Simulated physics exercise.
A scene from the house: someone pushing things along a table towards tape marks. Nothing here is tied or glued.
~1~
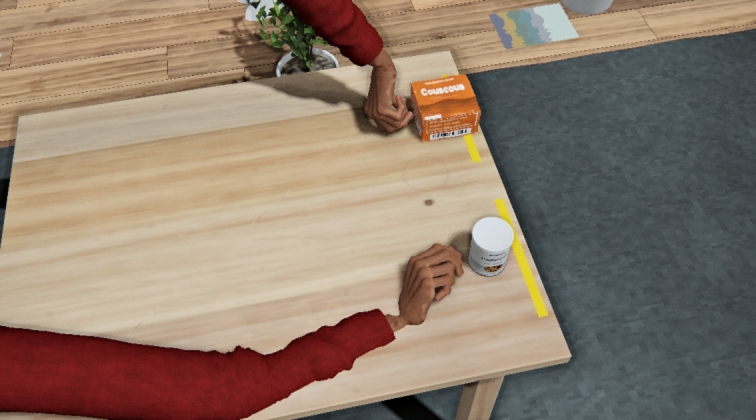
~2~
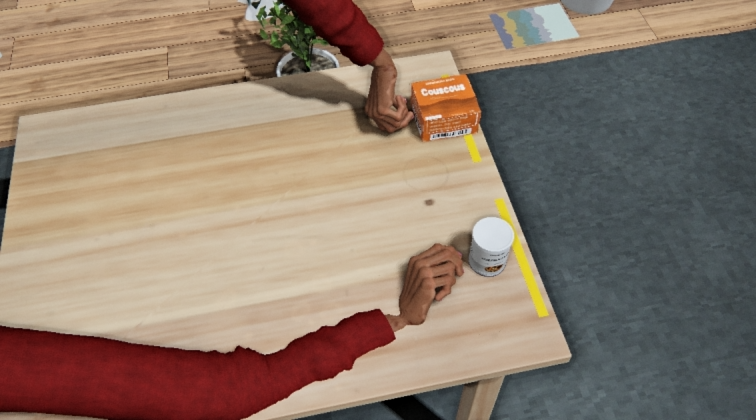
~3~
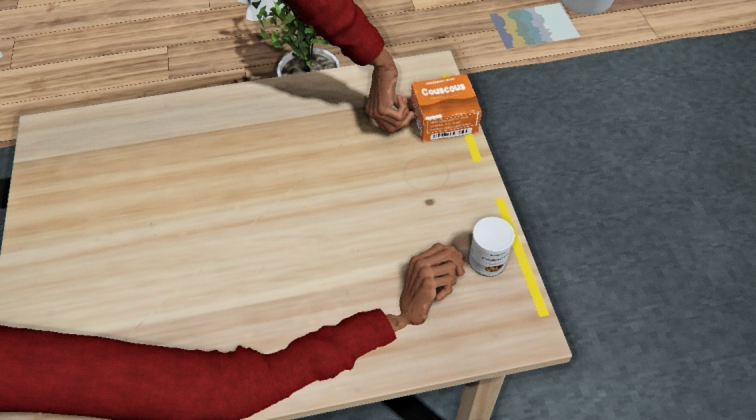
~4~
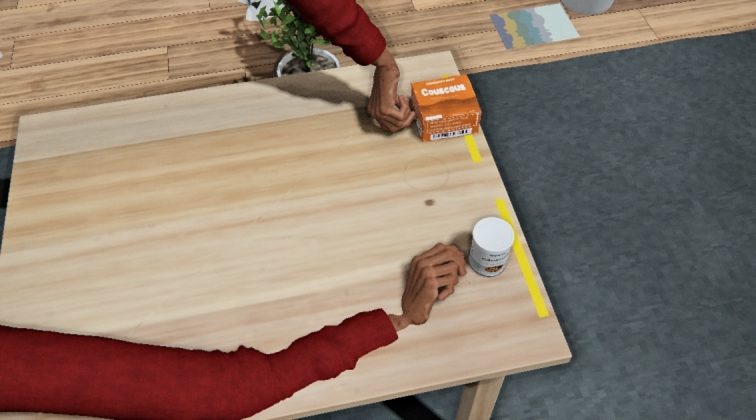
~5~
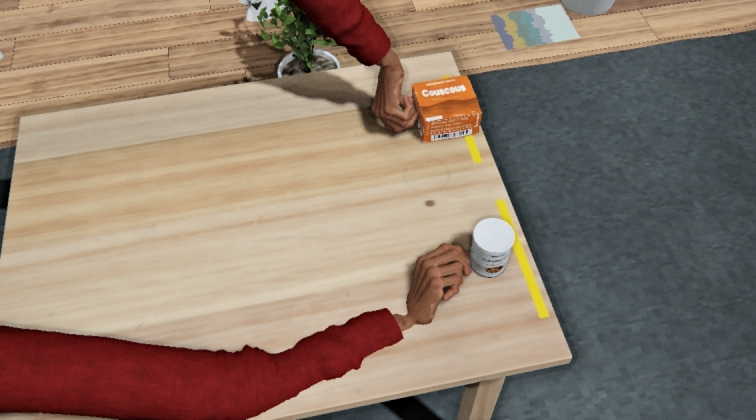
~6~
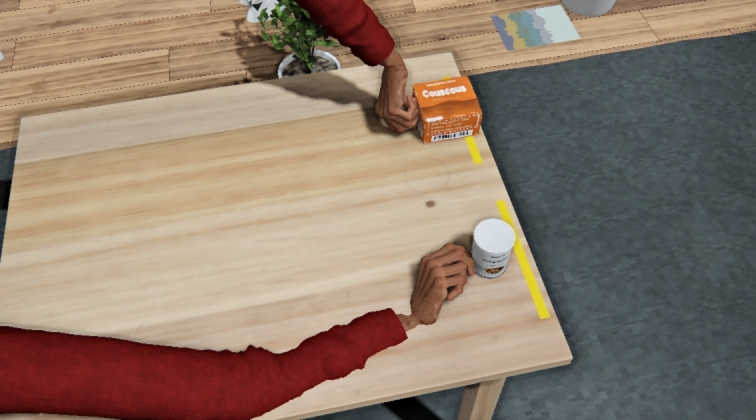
Two hands in red sleeves, reaching in from the left over a pale wooden table seen from above, rest with curled fingers beside two items and barely move, edging slightly rightward late on. An orange couscous box sits at the upper right and a white tin at the lower right, near yellow tape, with a potted plant behind. Both items stay almost still, and the camera holds steady.
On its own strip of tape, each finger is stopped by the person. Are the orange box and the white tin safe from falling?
Well, the orange box goes off the side, and the white tin goes off the side.
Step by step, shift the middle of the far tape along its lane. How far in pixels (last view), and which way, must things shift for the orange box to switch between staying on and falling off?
Shift: 16 pixels, leftwards.
Then, 1.08 s after the last picture, orange box falling near (500, 149); white tin tipped 38° from how it was near (559, 244).
Then, 1.36 s after the last picture, orange box down below near (467, 278); white tin falling near (558, 347).
By the end, the orange box drops to the floor; the white tin drops to the floor.
